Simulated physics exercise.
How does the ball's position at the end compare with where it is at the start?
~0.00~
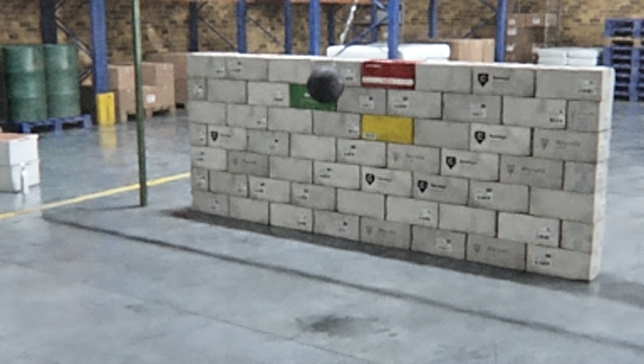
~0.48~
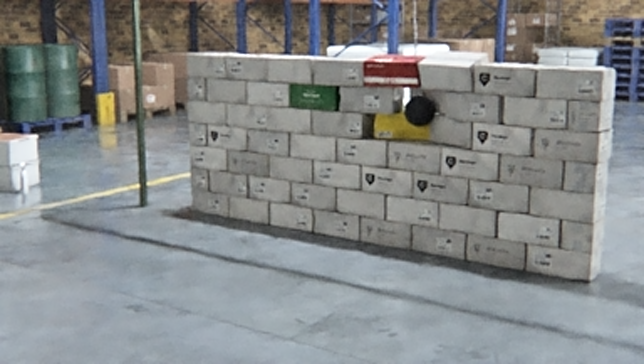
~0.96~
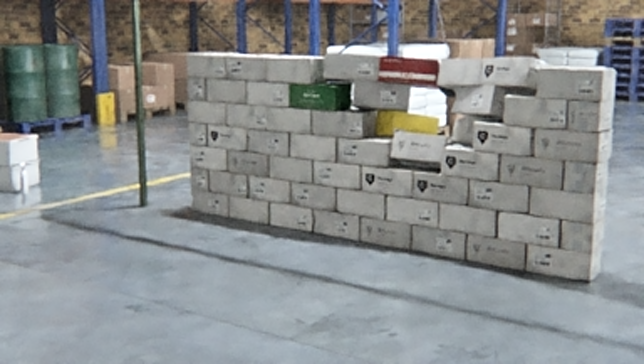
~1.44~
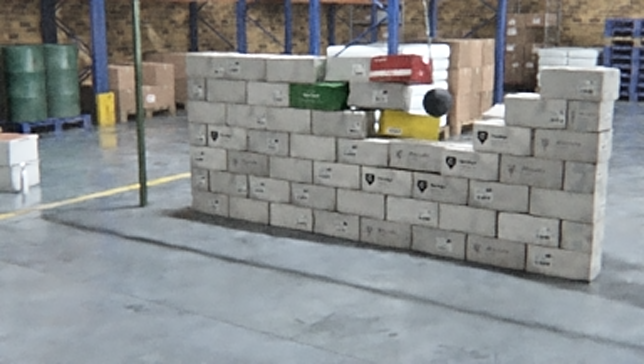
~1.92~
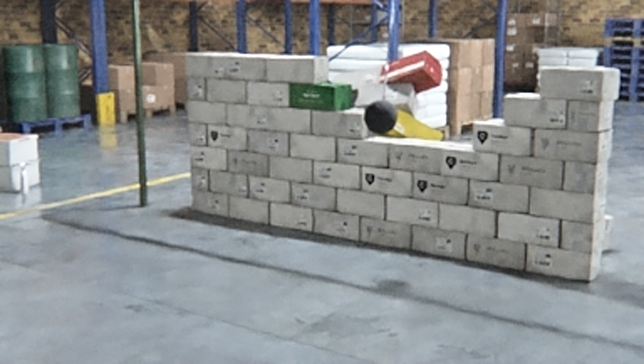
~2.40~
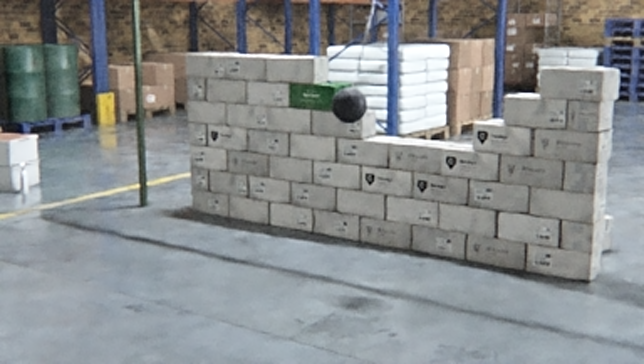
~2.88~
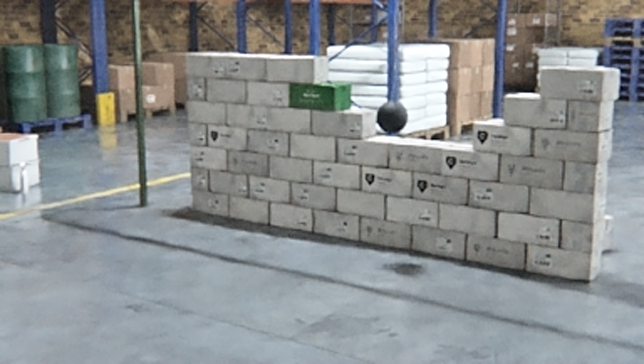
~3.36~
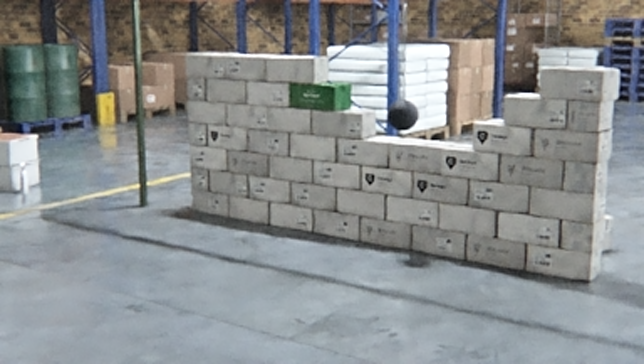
At the start the ball hangs by the green block, in front of the upper wall. At the end it is farther right and a little lower, at the gap in the wall.
